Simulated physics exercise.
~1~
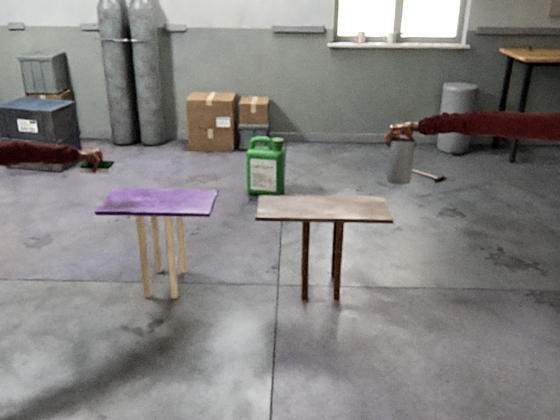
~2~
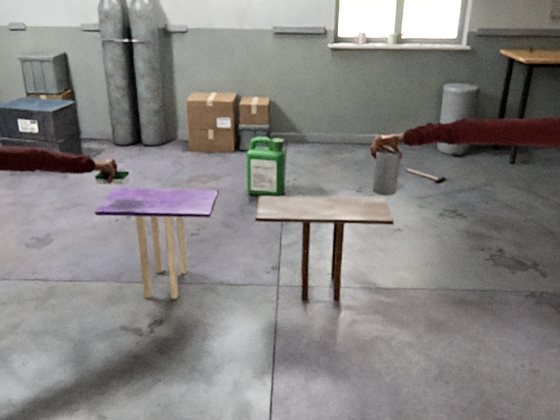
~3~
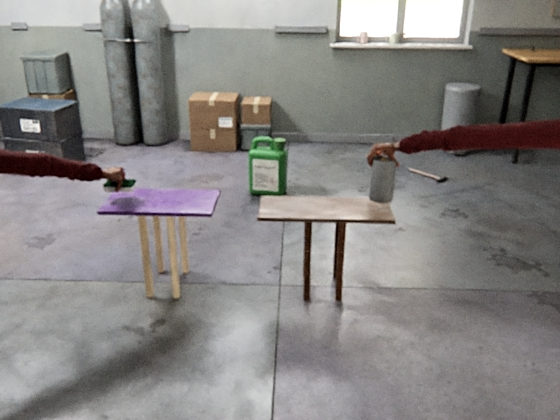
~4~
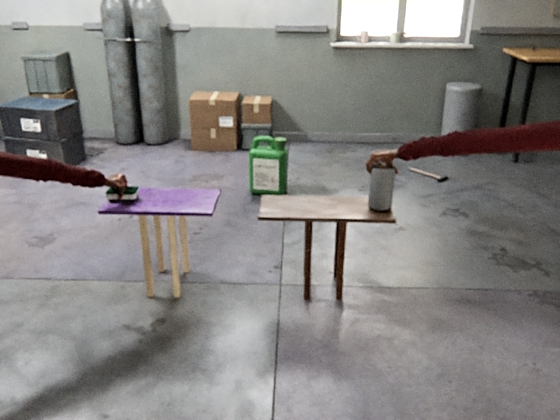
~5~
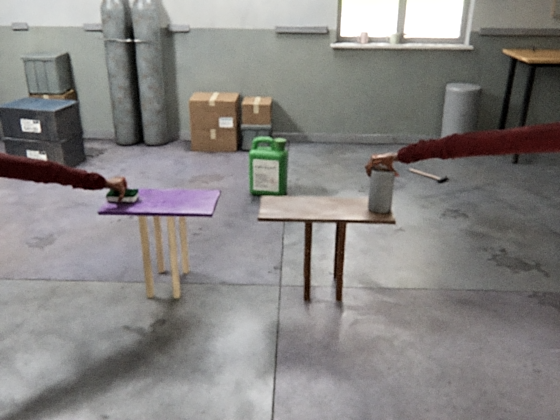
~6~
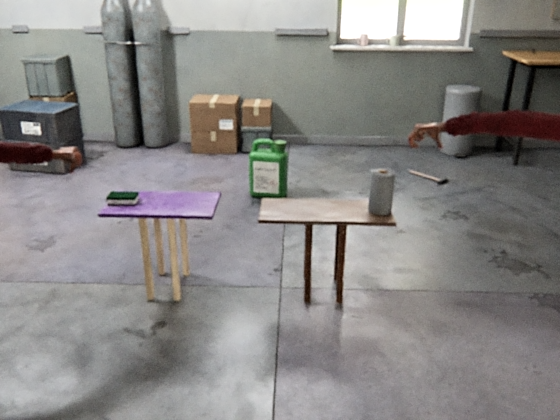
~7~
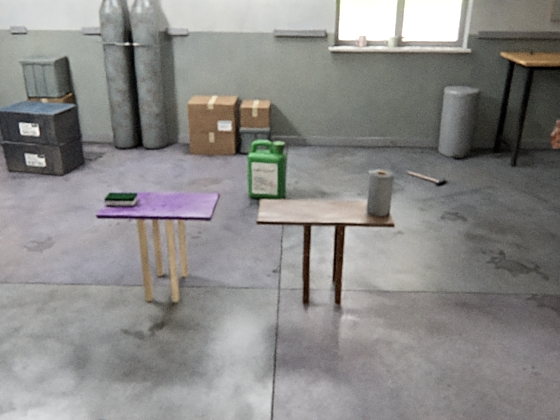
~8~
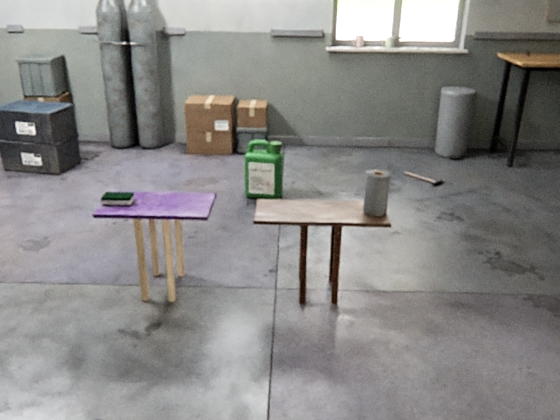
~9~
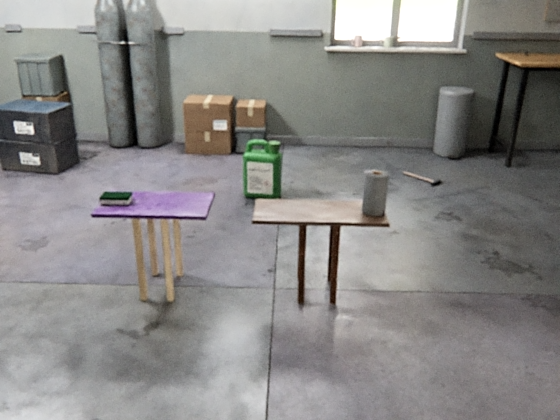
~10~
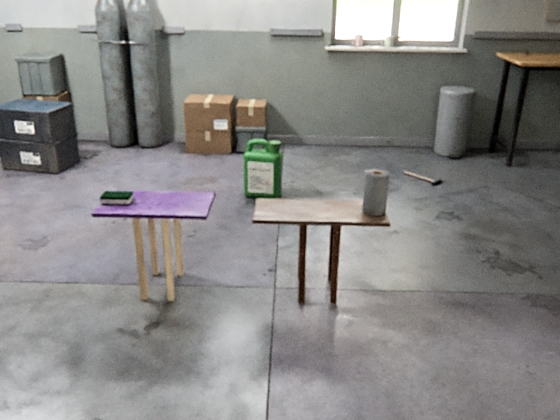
Two arms in dark red sleeves reach in from opposite sides of a grey workshop, seen from the front by a slightly swaying camera. A purple-topped small table with pale legs stands at left, and a brown one with dark legs at right, with a green jug, cardboard boxes and tall grey cylinders behind. The left hand brings a green sponge over the purple table while the right brings an upright grey roll over the brown one. Both lower their loads onto the tops, let go and withdraw. Both tables stay standing, the sponge and roll resting still.
